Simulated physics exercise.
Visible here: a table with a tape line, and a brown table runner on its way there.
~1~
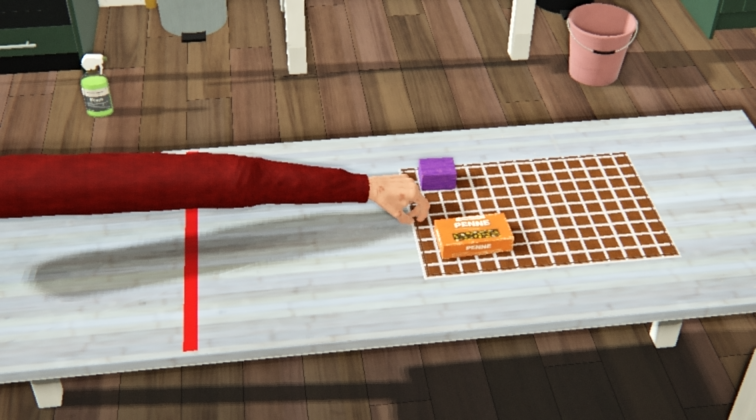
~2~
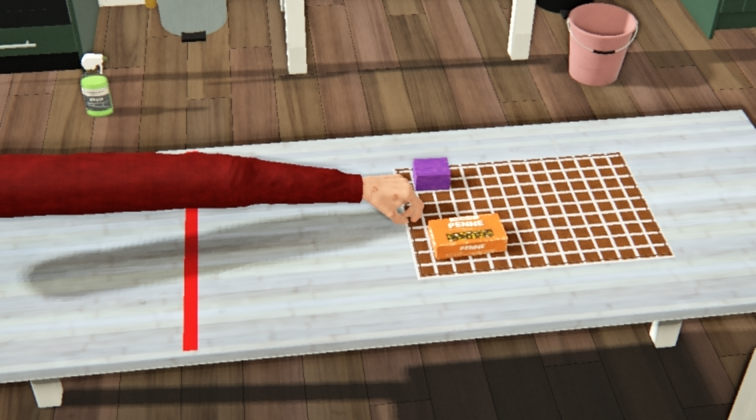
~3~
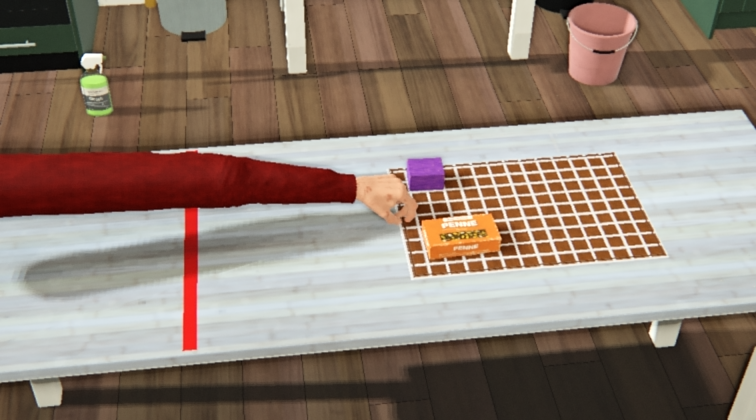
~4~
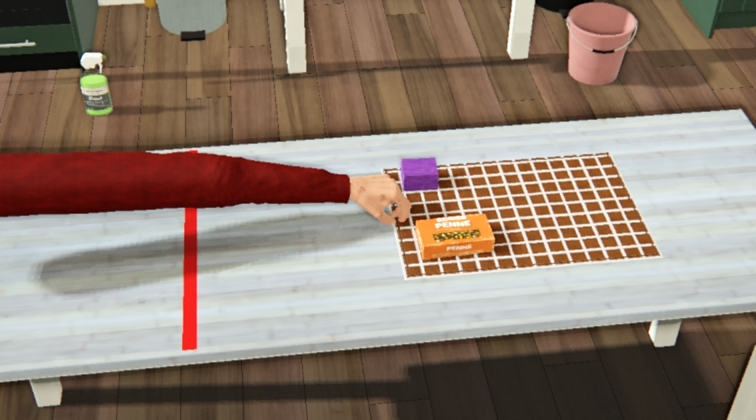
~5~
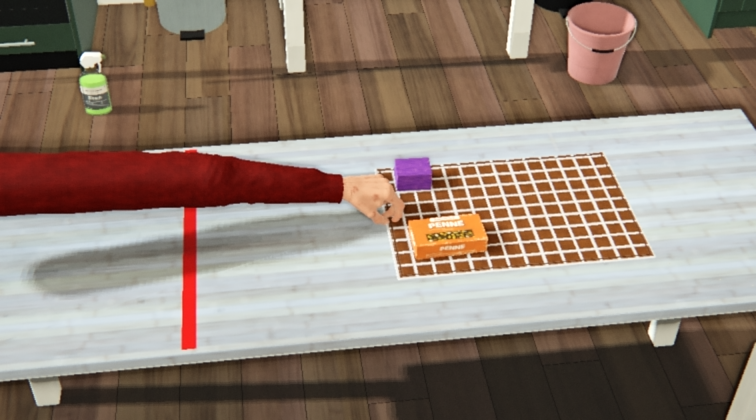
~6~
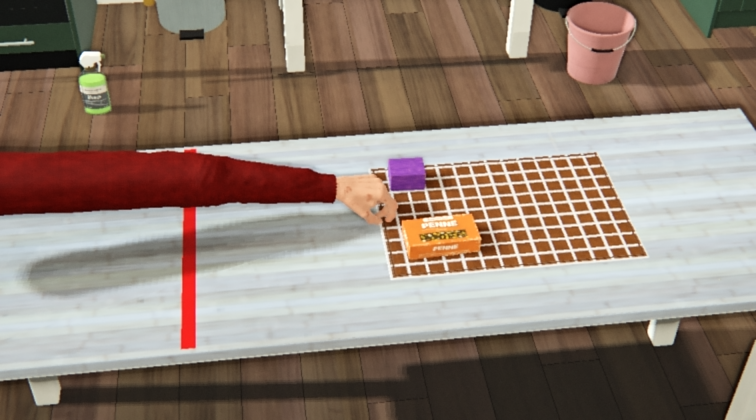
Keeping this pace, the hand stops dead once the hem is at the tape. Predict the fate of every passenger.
Prediction: The purple block keeps riding; the orange packet keeps riding.
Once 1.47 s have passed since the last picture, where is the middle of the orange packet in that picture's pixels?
It is near pixel (257, 251).
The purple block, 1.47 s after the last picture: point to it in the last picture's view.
It has reached (234, 187) by then.
Then, 1.47 s later than the last view, hem at the tape; purple block on the cloth near (235, 187); orange packet on the cloth near (257, 251).
Then, 1.58 s later than the last view, hem at the tape; purple block on the cloth near (227, 188); orange packet on the cloth near (249, 252).
Finally, hem at the tape; purple block on the cloth near (227, 188); orange packet on the cloth near (249, 252). The purple block remains aboard and the orange packet keeps its seat.
